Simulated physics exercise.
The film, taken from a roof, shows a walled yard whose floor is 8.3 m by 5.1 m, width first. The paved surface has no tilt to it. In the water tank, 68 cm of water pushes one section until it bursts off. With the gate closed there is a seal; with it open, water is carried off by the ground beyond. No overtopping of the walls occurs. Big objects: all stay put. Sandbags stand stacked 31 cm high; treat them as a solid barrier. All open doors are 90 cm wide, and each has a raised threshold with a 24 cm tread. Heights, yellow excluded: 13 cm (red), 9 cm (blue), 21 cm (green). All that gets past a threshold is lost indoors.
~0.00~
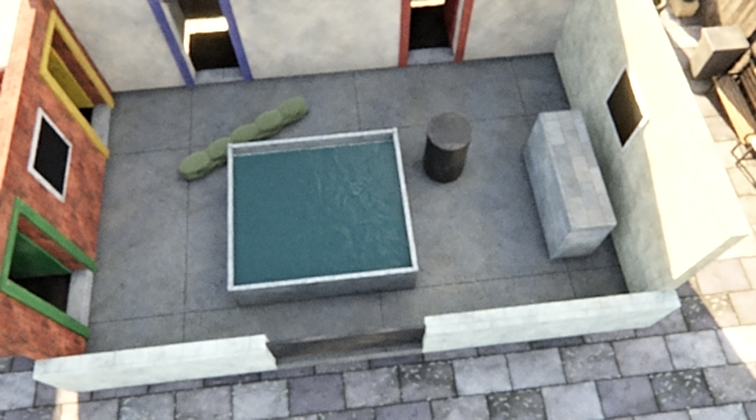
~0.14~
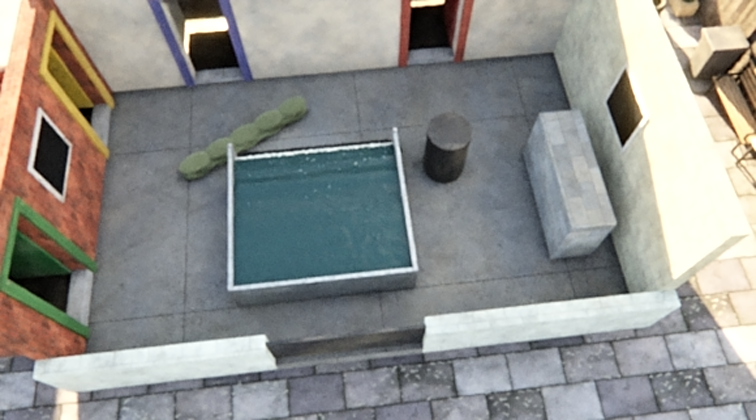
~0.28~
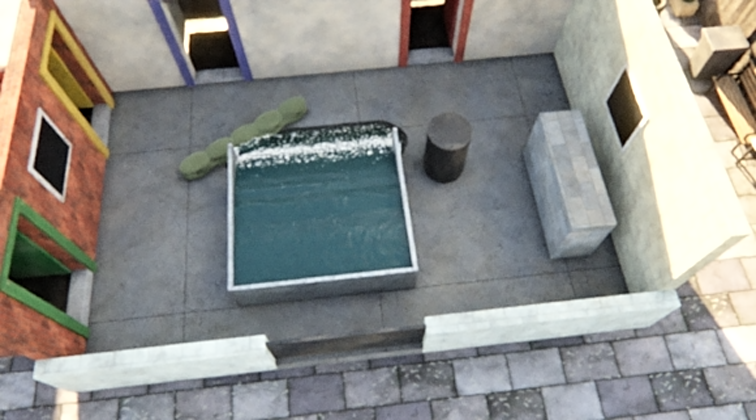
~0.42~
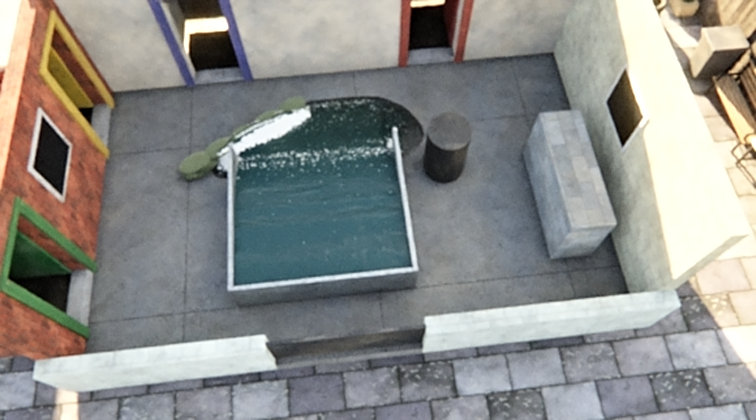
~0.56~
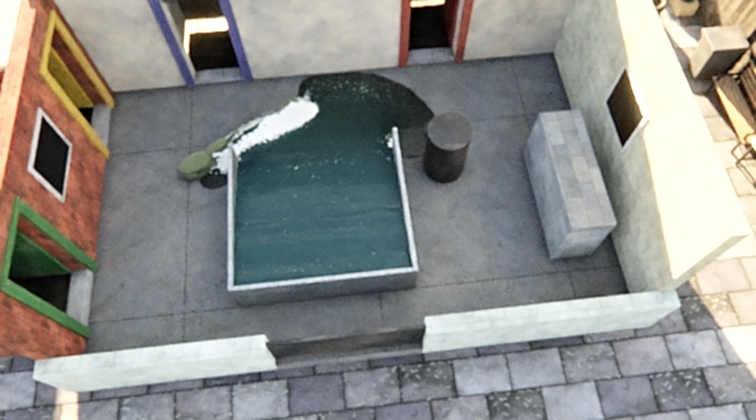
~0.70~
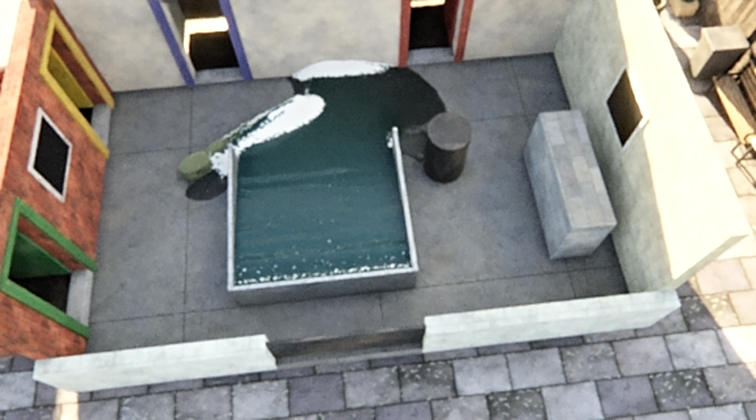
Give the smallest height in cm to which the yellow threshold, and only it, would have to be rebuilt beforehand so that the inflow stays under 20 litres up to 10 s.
Roughly 19 cm.
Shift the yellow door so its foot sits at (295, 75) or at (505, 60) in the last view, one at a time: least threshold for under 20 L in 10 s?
30 and 20 cm.
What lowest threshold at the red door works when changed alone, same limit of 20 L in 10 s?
At the red door it takes roughly 22 centimetres.
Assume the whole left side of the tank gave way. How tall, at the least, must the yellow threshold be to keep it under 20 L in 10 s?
Minimum height: Approx. 20 cm.
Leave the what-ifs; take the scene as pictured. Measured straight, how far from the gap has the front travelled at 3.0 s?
The front sits around 5.0 m out.
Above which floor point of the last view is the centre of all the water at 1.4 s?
(324, 176) or so.
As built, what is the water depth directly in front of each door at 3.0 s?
At the red door the depth is 21 cm, at yellow 25 cm, at blue 9 cm and at green 7 cm.
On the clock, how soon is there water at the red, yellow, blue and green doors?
Times: Red 0.9 s, yellow 2.2 s, blue 1.2 s, green 2.2 s.
After 1.4 s water covers 30 % of the floor, deepest (54 cm) near (338, 73); it has not reached the yellow door.
After 3.0 s water covers 65 % of the floor, deepest (42 cm) near (549, 69); 25 cm at the yellow door, 1 litre in over its 17 cm threshold.
After 10.0 s water covers 95 % of the floor, deepest (18 cm) near (159, 362); 7 cm at the yellow door, 34 litres in over its 17 cm threshold.
At the yellow door as built, the water arrived by 2.3 s and peaked near 26 cm at 3.2 s.
Run again over the same 10 s with other heights there, 31 litres in over 17.5 cm, 5 litres over 24 cm. The limit of 20 litres is kept from about 19 cm up.
